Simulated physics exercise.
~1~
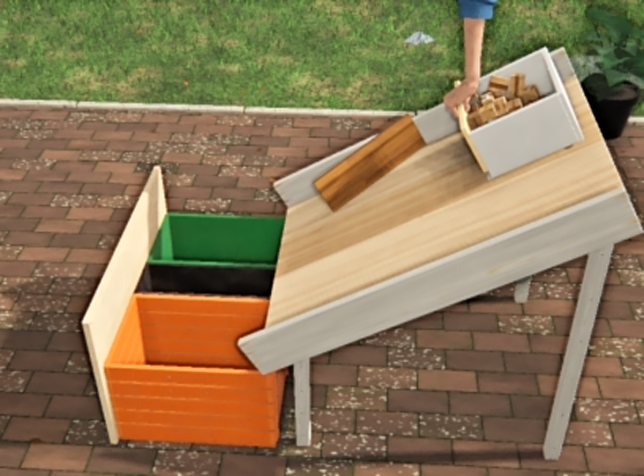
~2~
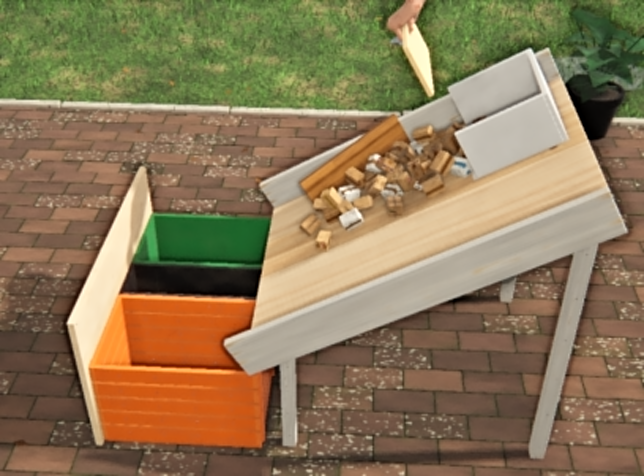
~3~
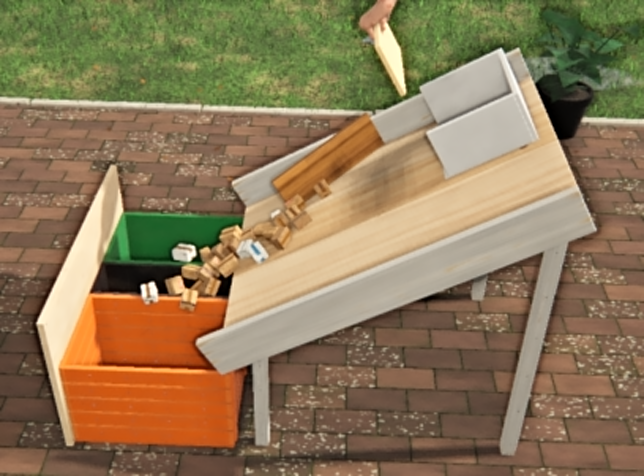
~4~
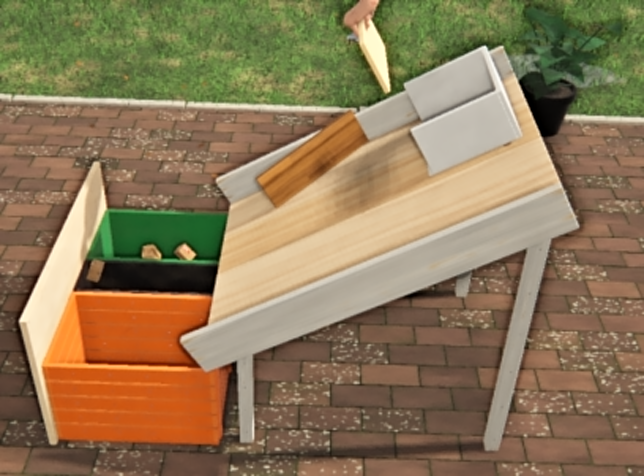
To begin with, a hand holds a wooden gate at a white pen full of small tan blocks, high on a sloping wooden table above a brick patio. The hand lifts the gate up and away, and the blocks spill out, tumbling down to the left alongside a brown angled board. The view drifts slightly right as they stream off the lower edge in a loose cluster, dropping toward the orange, black and green containers. By the end, the pen and slope are empty, the hand still holds the gate clear, and a few blocks show around the green and black containers.
